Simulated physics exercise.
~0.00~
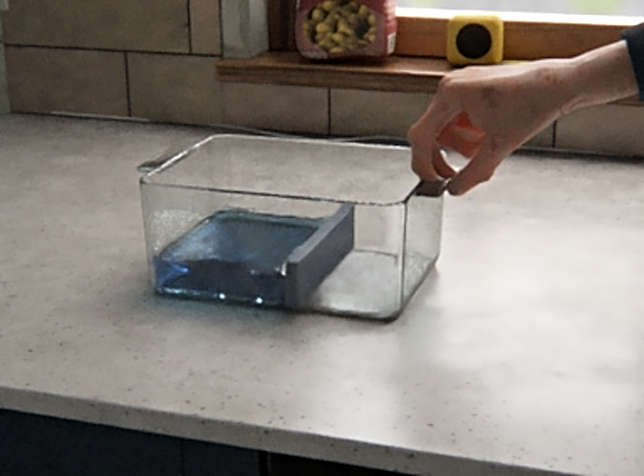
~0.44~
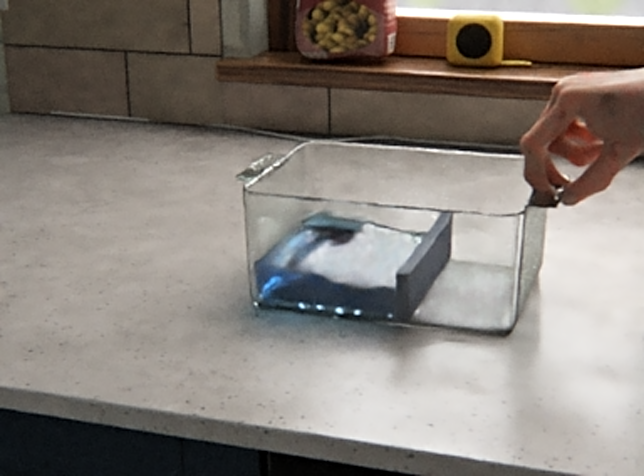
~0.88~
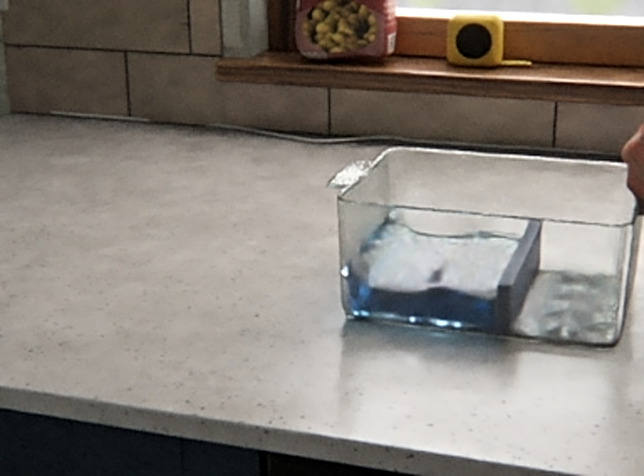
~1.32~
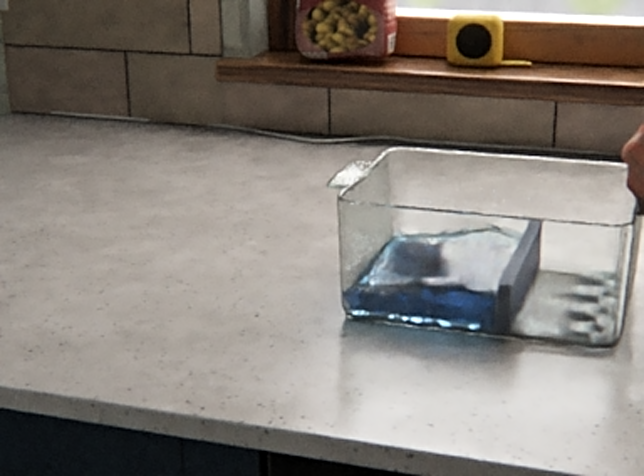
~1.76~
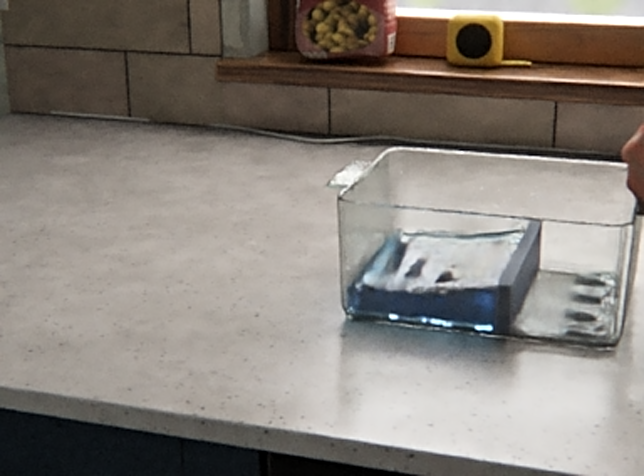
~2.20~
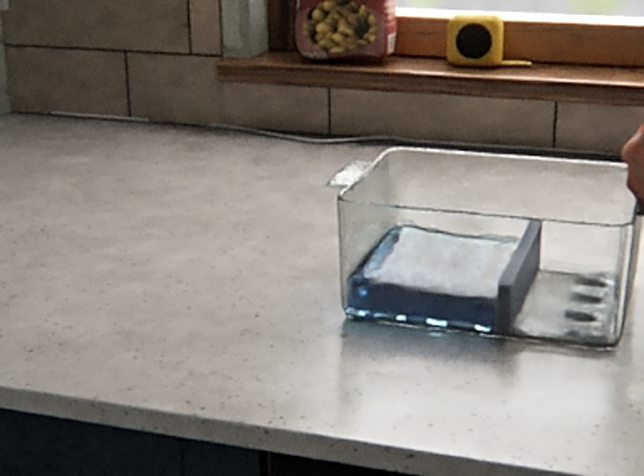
A clear two-part food box with bluish water in its left side was pulled to the right across a speckled counter by a hand, then stopped; the water sloshed, a little got past the upright divider into the right side, and the rest settled.
